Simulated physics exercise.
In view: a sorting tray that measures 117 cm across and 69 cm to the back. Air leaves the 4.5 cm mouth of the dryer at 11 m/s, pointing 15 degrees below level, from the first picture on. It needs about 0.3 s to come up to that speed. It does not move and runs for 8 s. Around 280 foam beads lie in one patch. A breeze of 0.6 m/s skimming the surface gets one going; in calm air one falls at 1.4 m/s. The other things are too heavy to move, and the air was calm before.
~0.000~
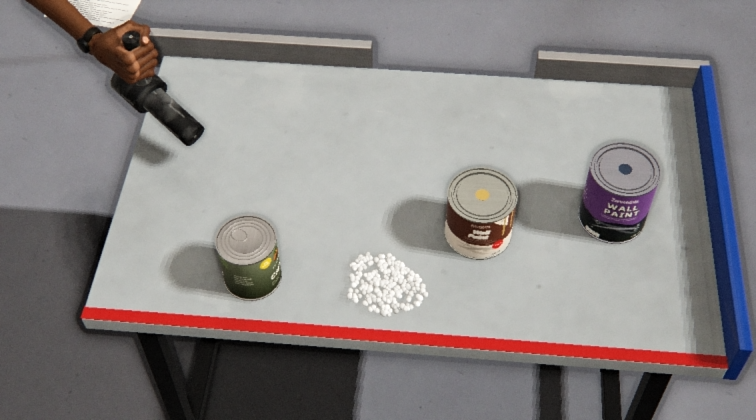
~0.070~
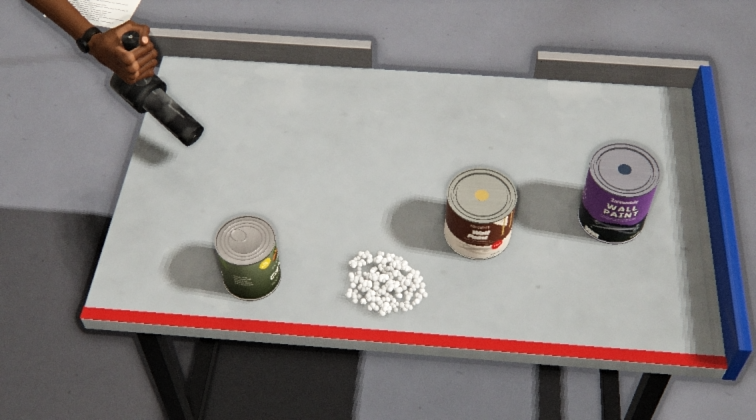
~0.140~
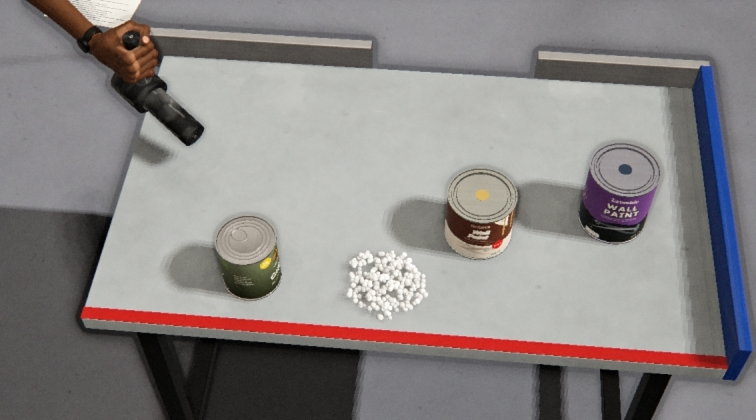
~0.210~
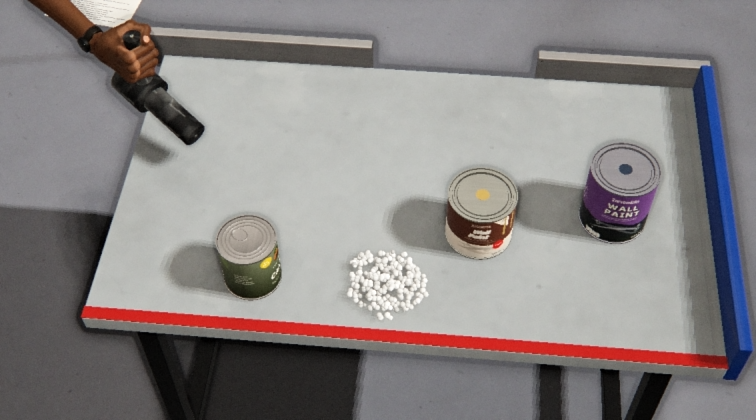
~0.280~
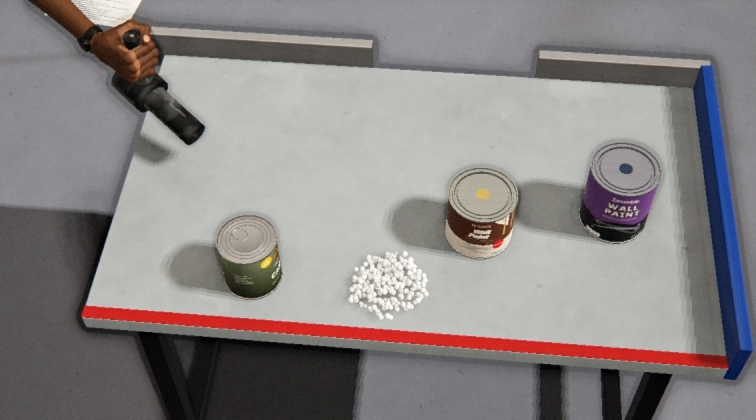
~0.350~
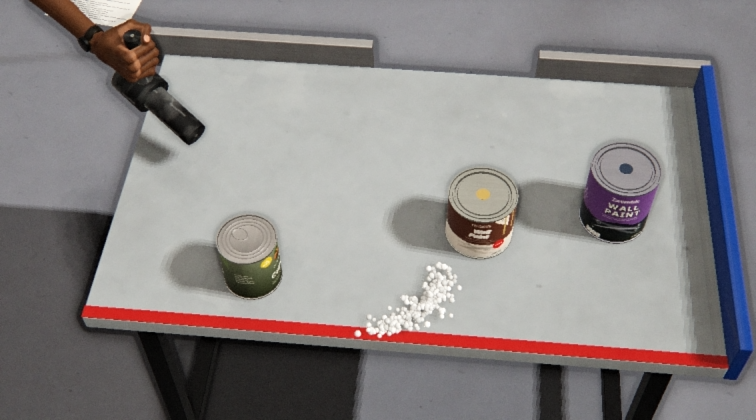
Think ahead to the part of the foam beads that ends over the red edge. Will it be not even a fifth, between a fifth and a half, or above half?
Of the foam beads, more than half end over the red edge.
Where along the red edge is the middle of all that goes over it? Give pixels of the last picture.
Near (475, 349).
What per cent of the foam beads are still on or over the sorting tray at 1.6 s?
Some 10 per cent.
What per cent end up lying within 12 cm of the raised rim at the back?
Near 0 %.
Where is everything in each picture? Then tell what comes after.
The middle of the foam beads is near (387, 284), none has stirred yet and the mouth of the dryer is at (195, 137), in the first frame.
The middle of the foam beads is near (388, 285), none has stirred yet and the red edge is centred on (397, 344), in the second frame.
The middle of the foam beads is near (389, 284), none has stirred yet, the top of a tin is at (482, 194) and the top of a tin is at (246, 239), in the third frame.
The middle of the foam beads is near (389, 284) and none has stirred yet, in the fourth frame.
The middle of the foam beads is near (387, 280), the farthest in sight from the dryer is at (426, 295) and about 5 % have left their places, in the fifth frame.
The middle of the foam beads is near (426, 307), the farthest in sight from the dryer is at (451, 316) and all have left their places, in the sixth frame.
After 1.6 s, 8 % are on the move or not yet settled, 92 % are over the red edge.
After 2.6 s, 8 % are on the move or not yet settled, 92 % are over the red edge.
After 4.4 s, 6 % are on the move or not yet settled, 92 % are over the red edge.
After 8.0 s, at the end, 92 % are over the red edge.
